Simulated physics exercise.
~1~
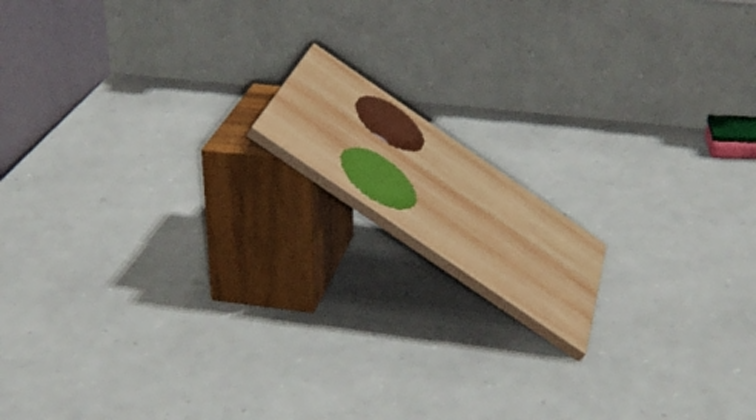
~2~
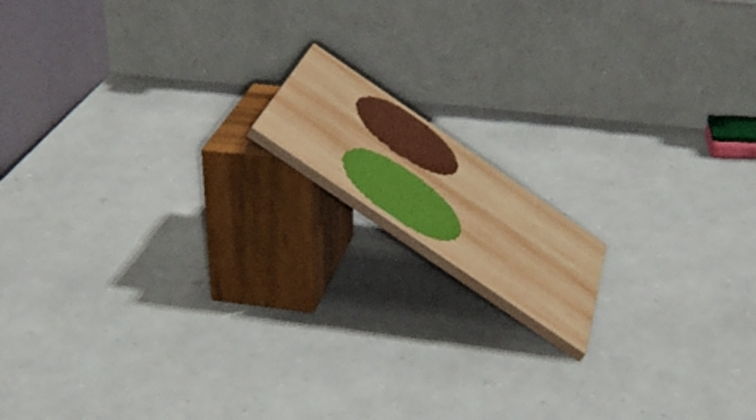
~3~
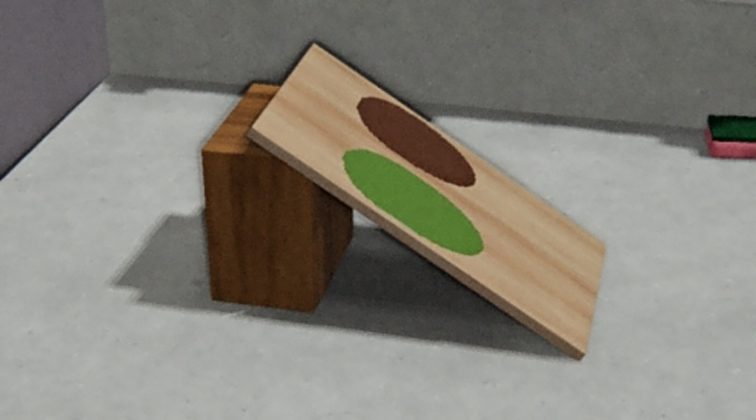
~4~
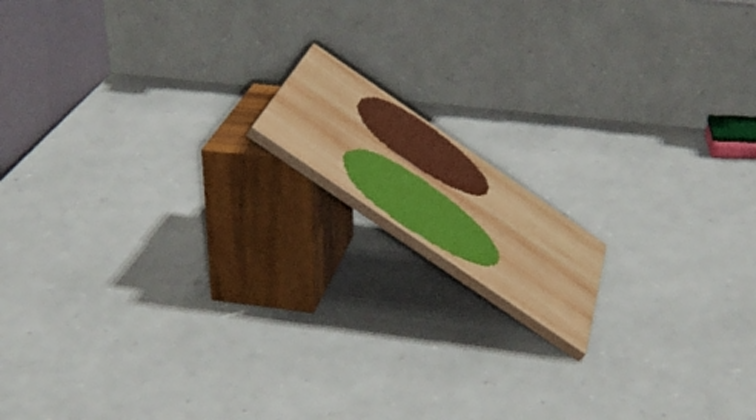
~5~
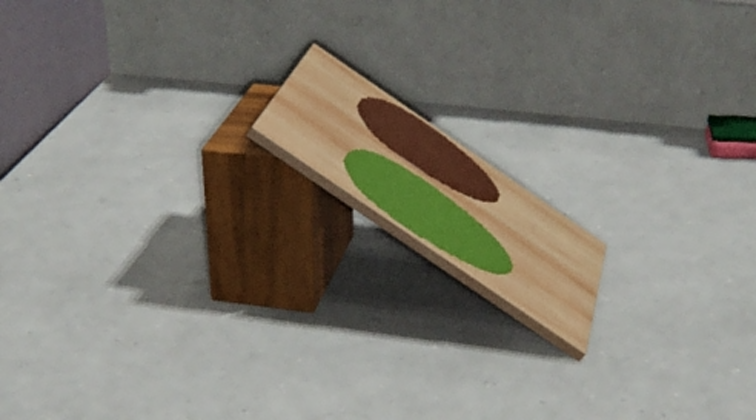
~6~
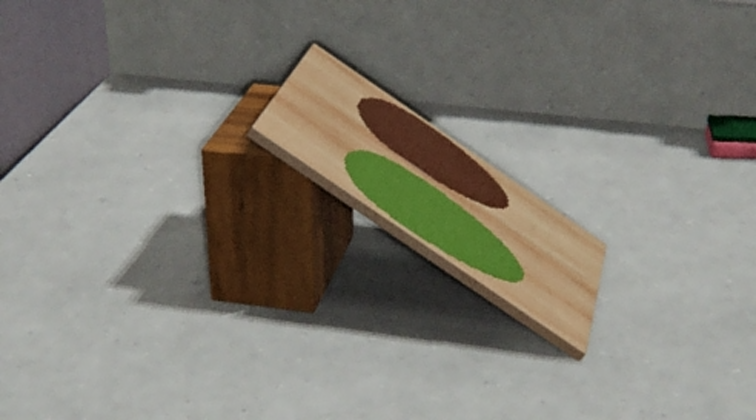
In the video, a wooden board leans against a brown block while a brown patch and a green patch of liquid stretch down its sloping surface toward the right, lengthening quickly at first and then more slowly.
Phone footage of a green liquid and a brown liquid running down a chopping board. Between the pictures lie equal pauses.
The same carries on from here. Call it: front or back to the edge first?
Front.
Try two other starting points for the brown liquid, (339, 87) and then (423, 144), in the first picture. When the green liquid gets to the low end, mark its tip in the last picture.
(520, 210) first, then (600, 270).
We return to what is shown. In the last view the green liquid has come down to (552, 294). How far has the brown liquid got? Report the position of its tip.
(530, 218), approximately.
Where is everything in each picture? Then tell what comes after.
The first picture shows tip of the green liquid half way down; tip of the brown liquid (415, 138) half way down.
The second picture shows tip of the green liquid (449, 225) half way down; tip of the brown liquid half way down.
The third picture shows tip of the green liquid three quarters of the way down; tip of the brown liquid (469, 175) half way down.
The fourth picture shows tip of the green liquid (492, 254) three quarters of the way down; tip of the brown liquid half way down.
The fifth picture shows tip of the green liquid three quarters of the way down; tip of the brown liquid (491, 190) three quarters of the way down.
The sixth picture shows tip of the green liquid (515, 270) three quarters of the way down; tip of the brown liquid three quarters of the way down.
Soon after, the green liquid is close to the edge; the brown liquid is three quarters of the way down.
In the end, the green liquid is at the low edge; the brown liquid is three quarters of the way down.
